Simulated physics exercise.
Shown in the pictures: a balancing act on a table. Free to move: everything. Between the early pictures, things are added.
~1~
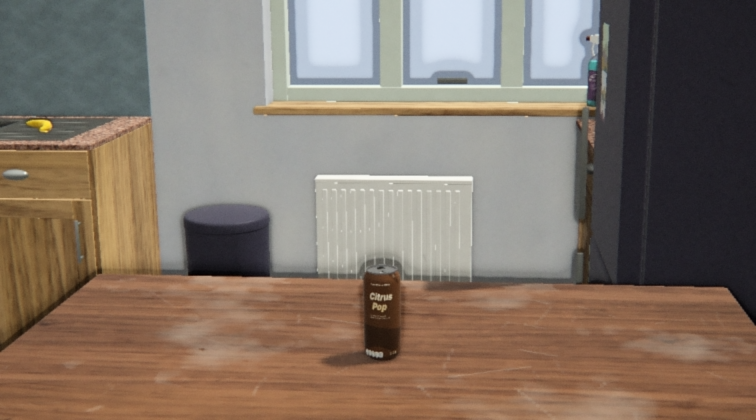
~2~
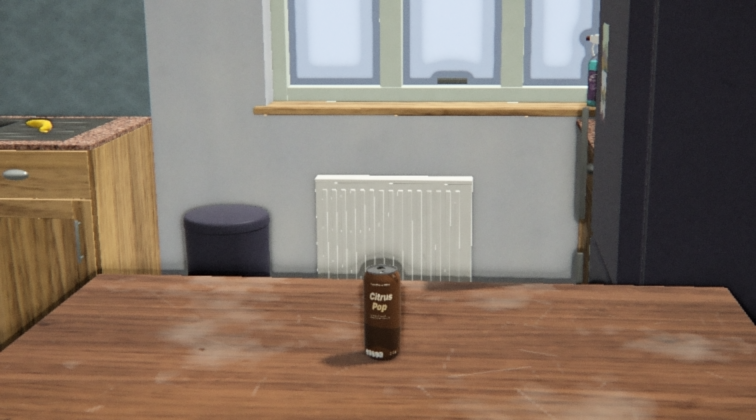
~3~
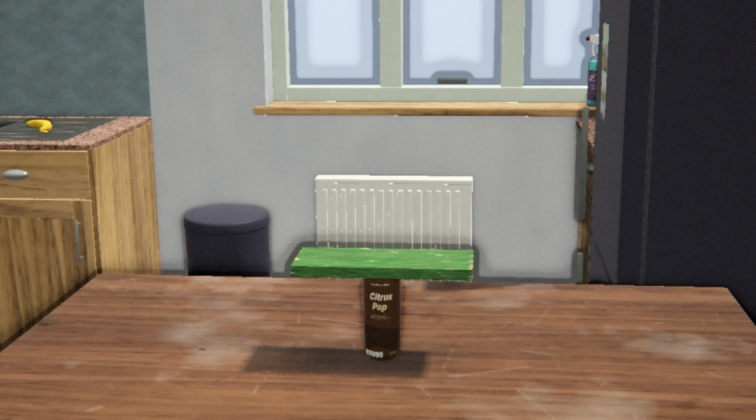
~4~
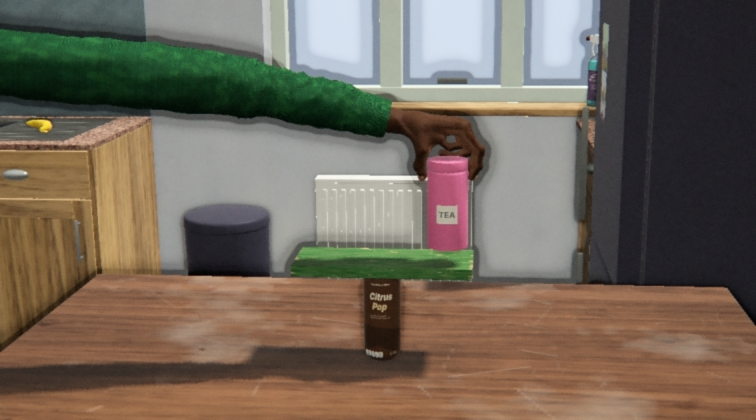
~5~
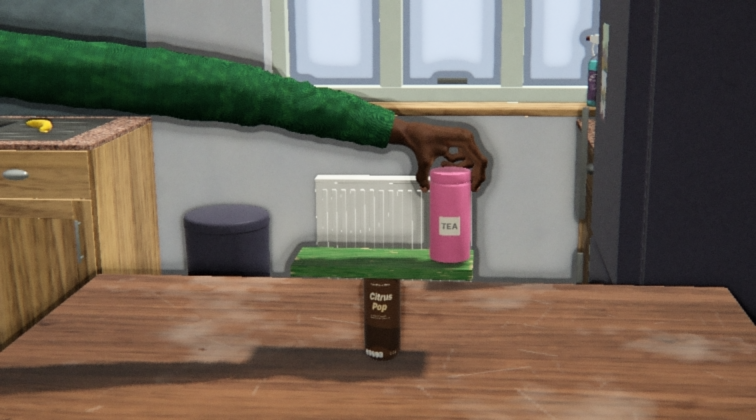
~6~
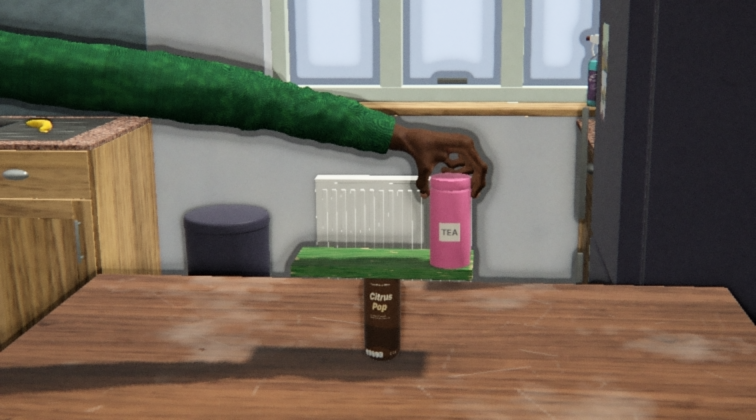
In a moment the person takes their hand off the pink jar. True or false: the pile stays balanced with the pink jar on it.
False.
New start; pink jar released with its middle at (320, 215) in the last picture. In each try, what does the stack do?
The stack then collapses.
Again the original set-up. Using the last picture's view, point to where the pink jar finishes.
It ends near (517, 357).
Then, 0.50 s after the last picture, pink jar now fallen; green board tipped 68° from how it was.
Then, 1.10 s after the last picture, green board now fallen; brown can tipped 21° from how it was.
By the end, fallen, green board, brown can and pink jar. Seen from the same camera at the end, pink jar near (517, 357). The stack loses its balance.
